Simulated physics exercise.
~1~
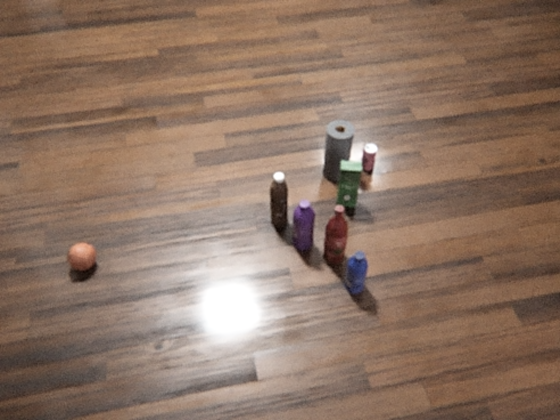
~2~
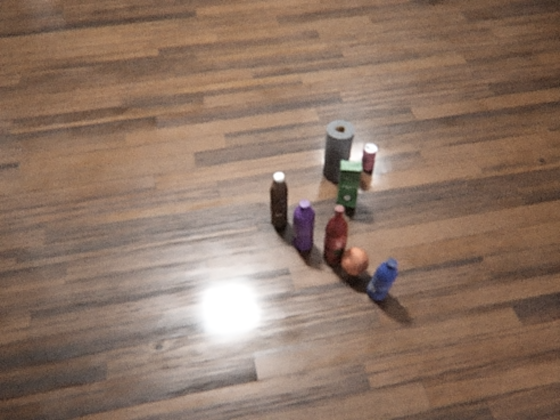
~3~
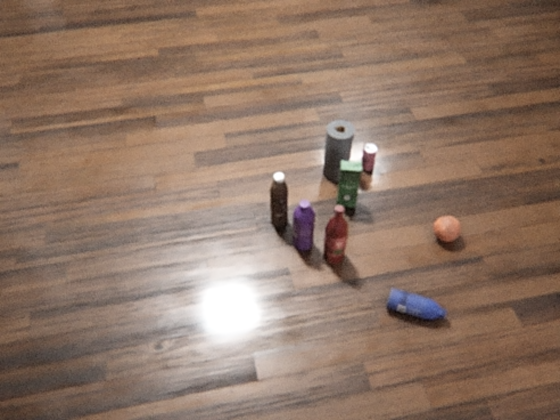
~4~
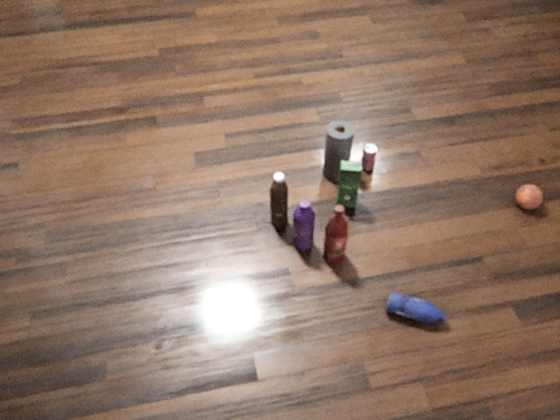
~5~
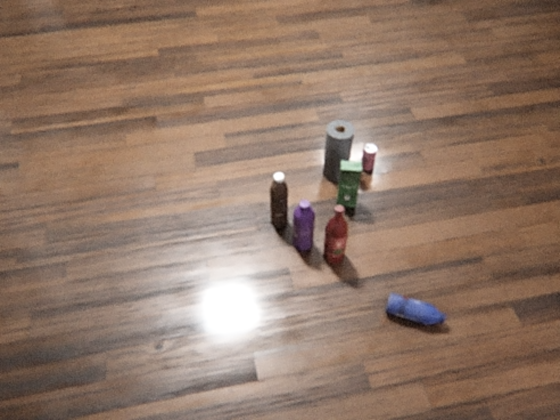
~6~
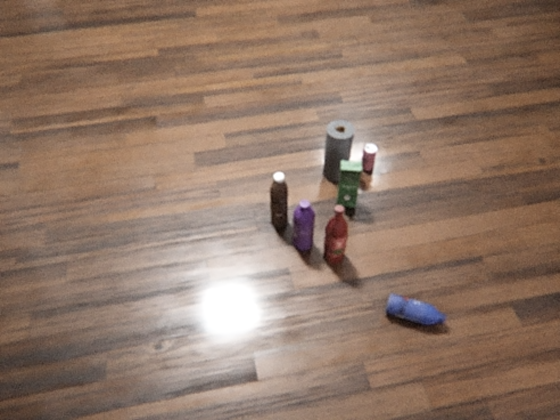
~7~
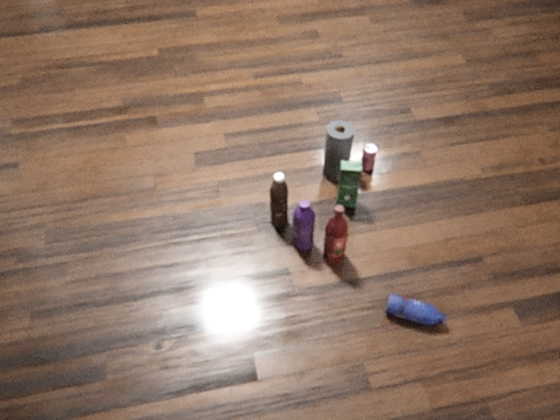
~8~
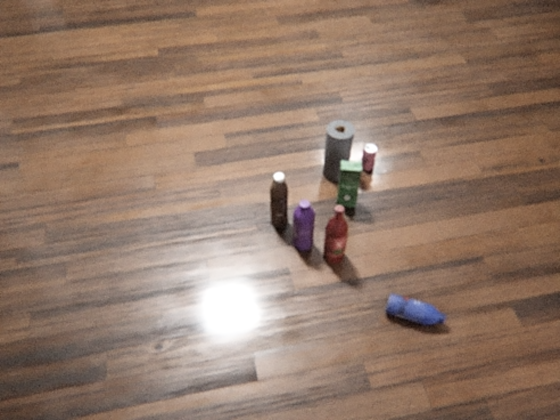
A grey roll, a green carton, a small pink can and four bottles stood grouped on a wooden floor as an orange ball rolled in from the left, knocked over the blue bottle and rolled out of view, leaving the rest standing.
